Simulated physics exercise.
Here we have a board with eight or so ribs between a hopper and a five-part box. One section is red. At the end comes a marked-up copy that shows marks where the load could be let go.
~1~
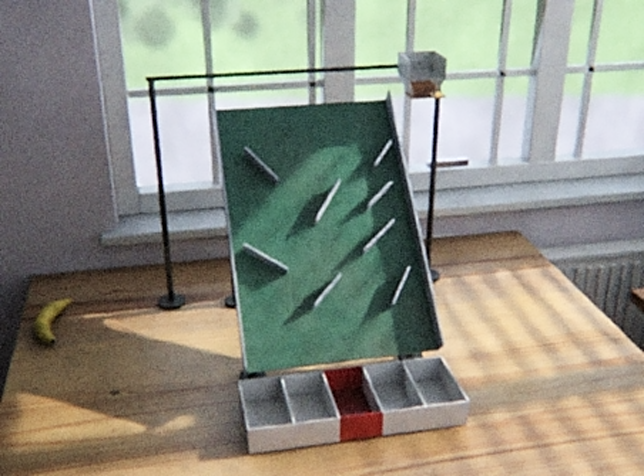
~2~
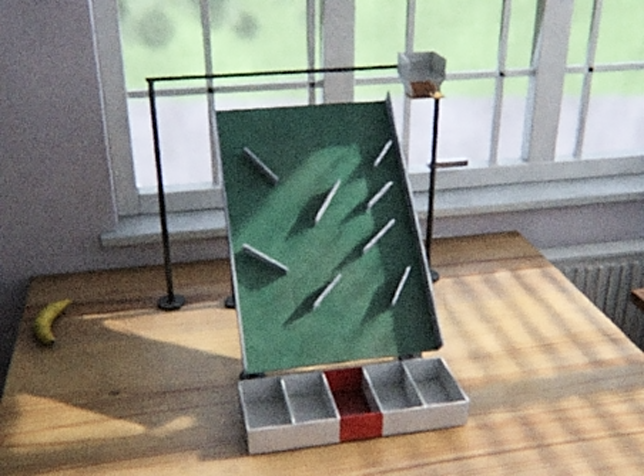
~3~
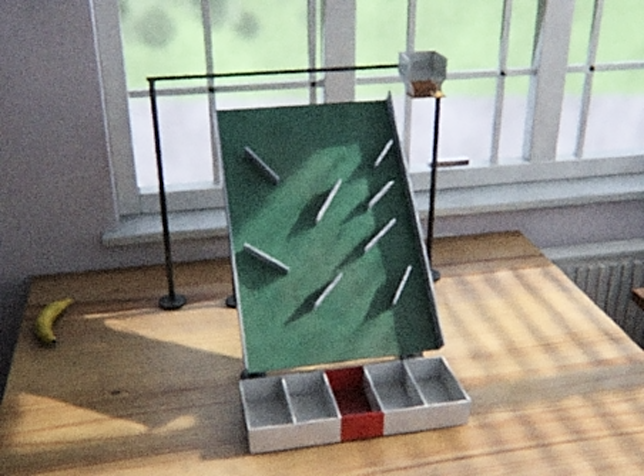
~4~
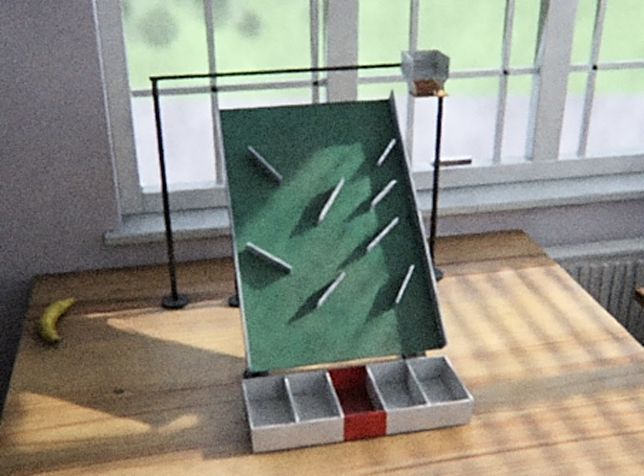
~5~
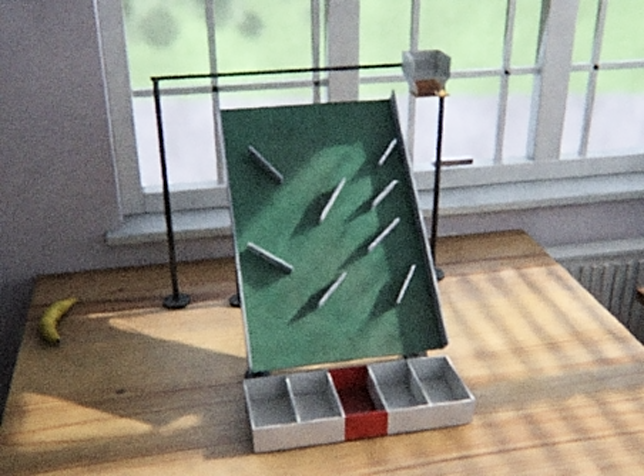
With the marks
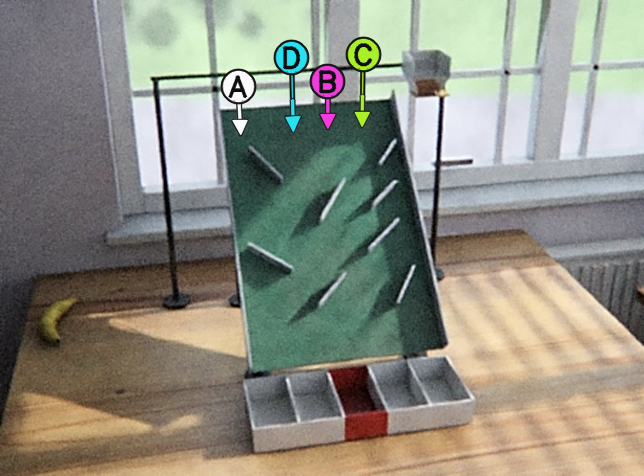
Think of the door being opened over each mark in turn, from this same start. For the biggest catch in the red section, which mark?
C beats the others.
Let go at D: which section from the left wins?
The second.
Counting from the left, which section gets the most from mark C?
The third.
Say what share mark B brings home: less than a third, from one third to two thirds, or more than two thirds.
Less than a third.
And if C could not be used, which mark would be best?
It is B.
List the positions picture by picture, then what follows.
In the first picture, hopper (421, 90), clay pellets, door shut.
In the second picture, ribs (245, 148) to (278, 179), (375, 165) to (392, 140), (316, 220) to (339, 179).
In the third picture, ribs (369, 205) to (392, 182), (245, 244) to (289, 269), (366, 249) to (395, 219).
In the fourth picture, ribs (318, 304) to (344, 273), (397, 302) to (413, 265).
In the fifth picture, red section (366, 424), number 3 of 5 from the left.
On the marked copy, mark A meets the board at (240, 129); mark B meets the board at (327, 123); mark C meets the board at (362, 121); mark D meets the board at (293, 125).
With A, not one piece in the red section, almost all in other sections, just a few held on the board.
With B, roughly a quarter in the red section, the larger part in other sections.
With C, roughly half in the red section, roughly half in other sections.
With D, just a few in the red section, almost all in other sections.
